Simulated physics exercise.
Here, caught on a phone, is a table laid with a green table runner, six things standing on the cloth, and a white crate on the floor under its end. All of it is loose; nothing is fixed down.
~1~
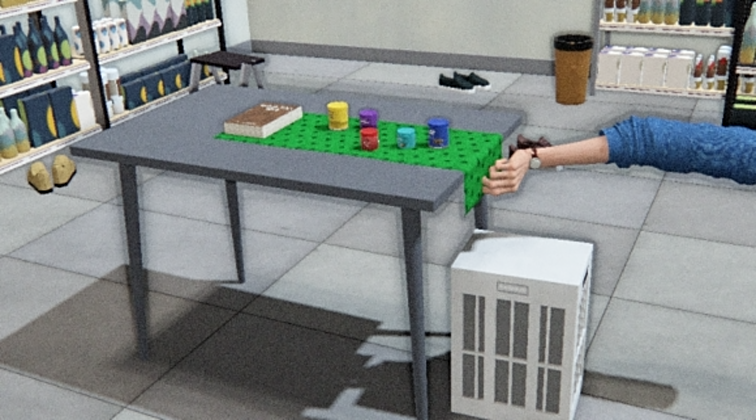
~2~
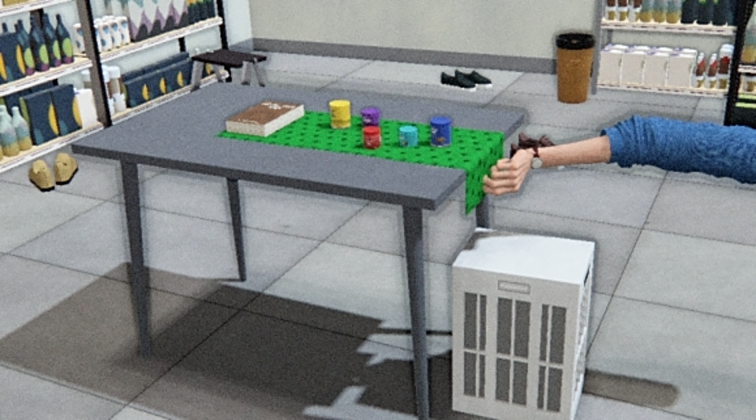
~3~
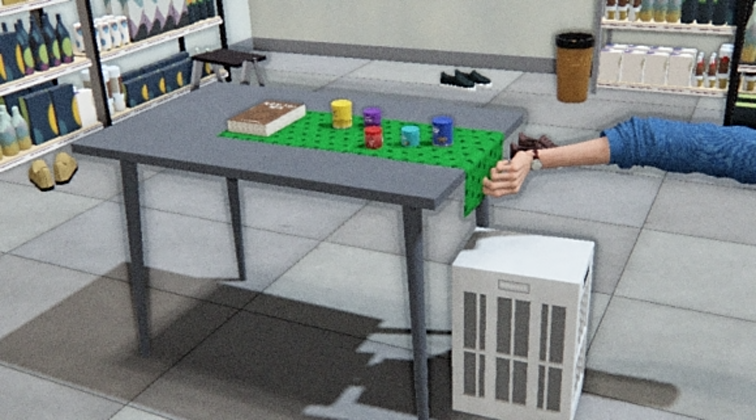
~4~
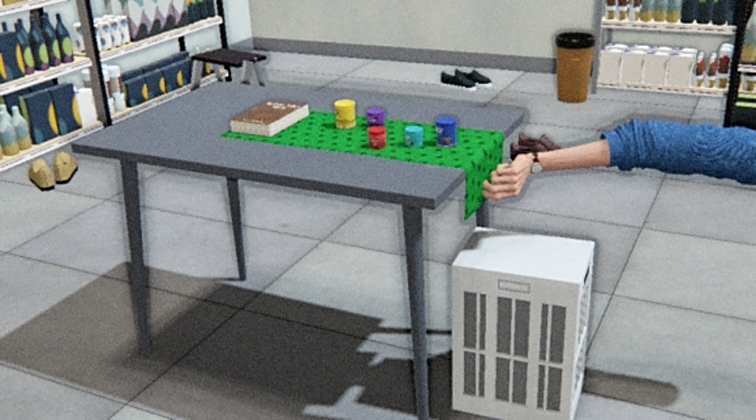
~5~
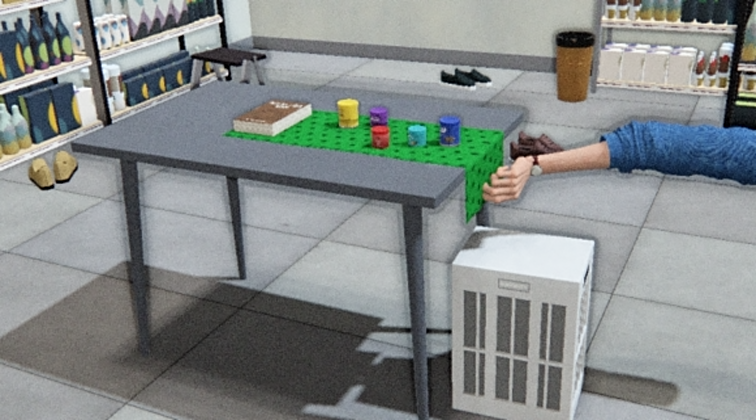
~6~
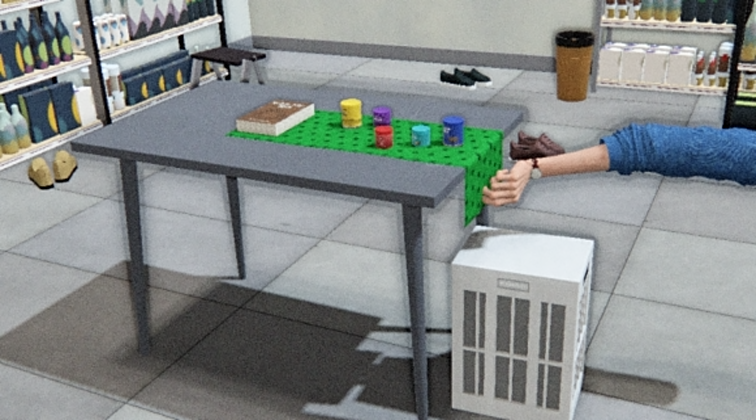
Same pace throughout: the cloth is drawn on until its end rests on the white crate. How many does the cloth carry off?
One ends up below.
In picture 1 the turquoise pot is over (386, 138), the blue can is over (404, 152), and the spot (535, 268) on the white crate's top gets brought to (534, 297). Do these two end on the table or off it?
Turquoise pot: Safe; blue can: Lost.
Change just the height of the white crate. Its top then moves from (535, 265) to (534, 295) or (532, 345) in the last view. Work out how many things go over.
The count would be 2 and then 4.
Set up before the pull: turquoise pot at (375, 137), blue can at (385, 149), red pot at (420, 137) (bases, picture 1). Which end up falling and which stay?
Of the three, the turquoise pot stays aloft, the blue can stays aloft and the red pot stays aloft.
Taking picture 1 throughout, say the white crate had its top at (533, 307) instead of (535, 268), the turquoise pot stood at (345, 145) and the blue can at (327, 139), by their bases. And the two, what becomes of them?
The turquoise pot? Safe. The blue can? Safe.
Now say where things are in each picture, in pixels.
Hem (464, 217); blue can (438, 122); turquoise pot (406, 130); red pot (369, 131); purple pot (368, 112); yellow can (338, 105); top of the crate (535, 268), in the first frame.
Hem (466, 216); blue can (440, 120), in the second frame.
Hem (464, 218); turquoise pot (410, 129), in the third frame.
Hem (465, 221); red pot (377, 129); top of the crate (536, 266), in the fourth frame.
Hem (466, 224); purple pot (379, 110), in the fifth frame.
Hem (464, 228); blue can (453, 120); turquoise pot (421, 128); red pot (384, 129); purple pot (382, 110); yellow can (351, 102), in the sixth frame.
Early on, hem near (485, 227); all still up.
Midway, hem on the crate; blue can gone.
Finally, hem on the crate; blue can gone. The answer is one.
